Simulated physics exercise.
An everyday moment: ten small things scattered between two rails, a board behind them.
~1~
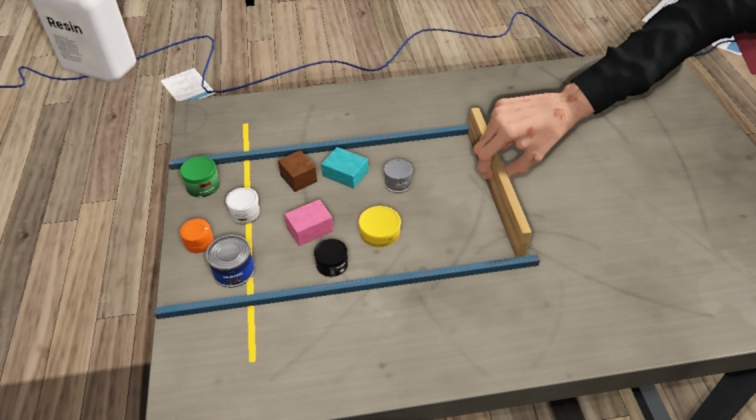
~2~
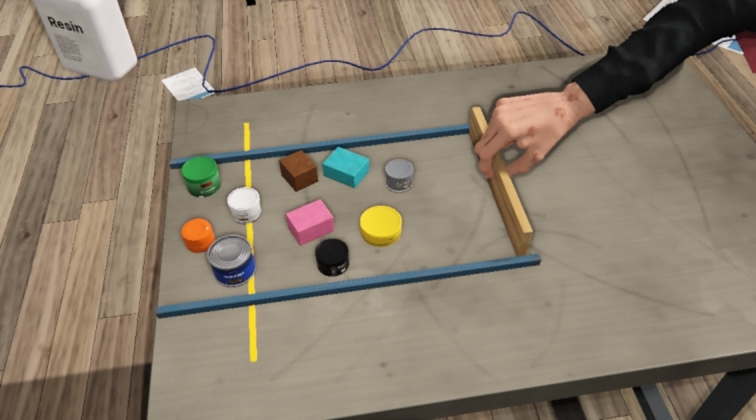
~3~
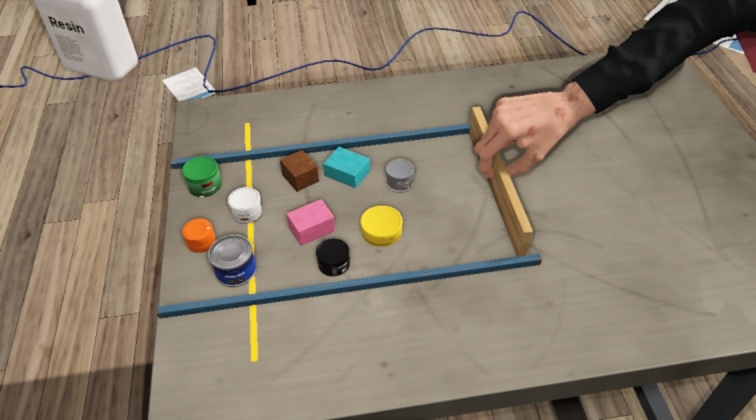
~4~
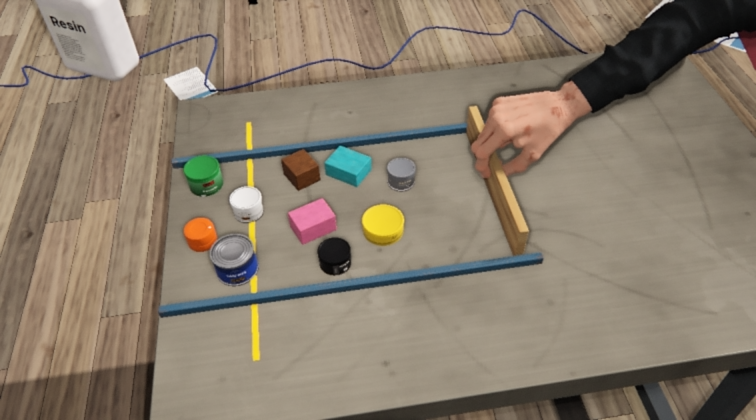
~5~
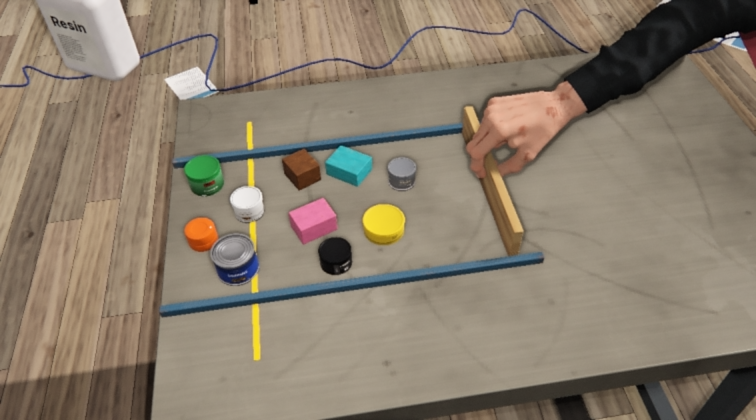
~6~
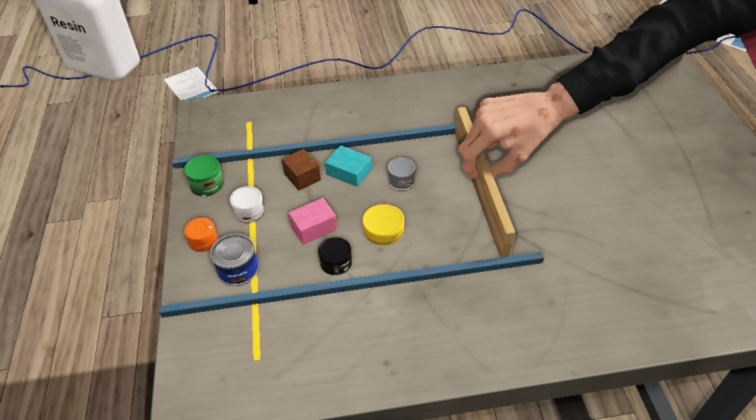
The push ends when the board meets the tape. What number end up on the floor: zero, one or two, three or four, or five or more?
As it turns out, the number that fall off is zero.
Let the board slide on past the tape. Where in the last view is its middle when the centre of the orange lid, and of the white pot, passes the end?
At (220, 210) for the orange lid; at (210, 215) for the white pot.
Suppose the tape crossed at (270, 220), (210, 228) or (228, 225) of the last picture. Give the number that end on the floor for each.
The counts: 0, 4 and 1.
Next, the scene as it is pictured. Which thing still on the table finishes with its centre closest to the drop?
Foremost is the green tub.
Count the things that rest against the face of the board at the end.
That makes 5.
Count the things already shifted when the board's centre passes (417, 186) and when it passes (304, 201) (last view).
The counts are 1 and 6.
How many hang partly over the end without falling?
The number is 1.
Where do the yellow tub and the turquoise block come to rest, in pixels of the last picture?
The yellow tub stops around (231, 251); the turquoise block around (235, 169).
Soon after, none off yet; orange lid at rest near (201, 235); green tub at rest near (204, 176); blue pot at rest near (235, 260).
In the end, the number that fall off is zero.
